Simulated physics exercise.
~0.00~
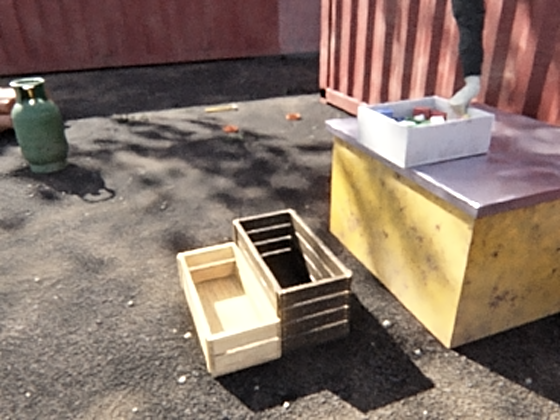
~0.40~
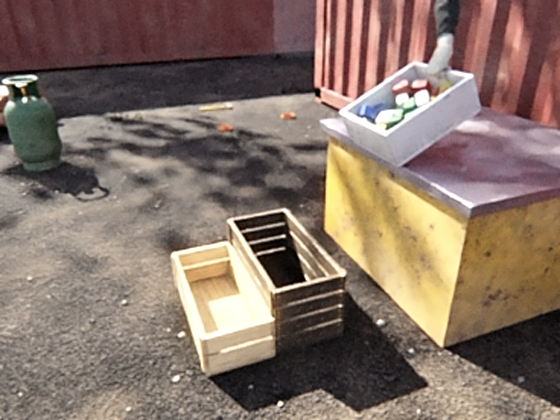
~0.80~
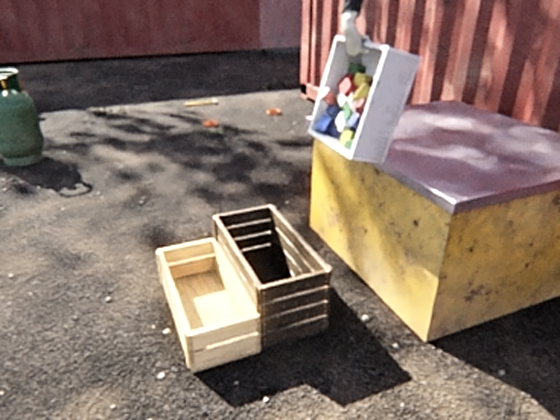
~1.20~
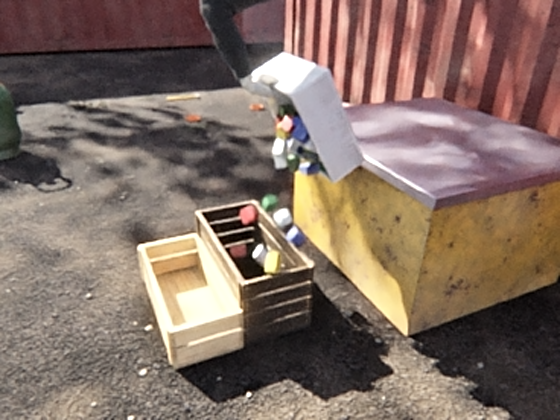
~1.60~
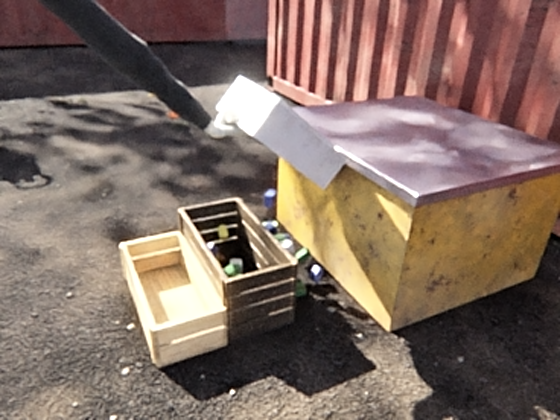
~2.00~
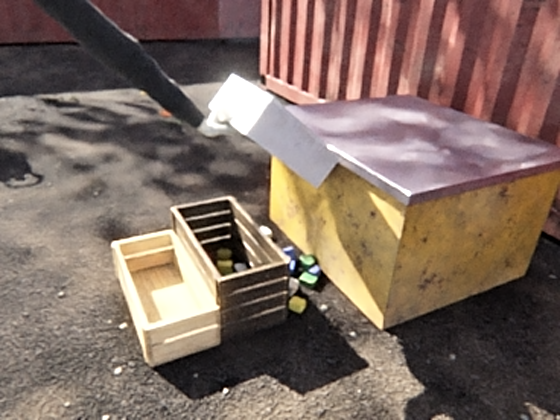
A gloved hand tips colourful blocks from a white crate into a dark box and onto the ground.
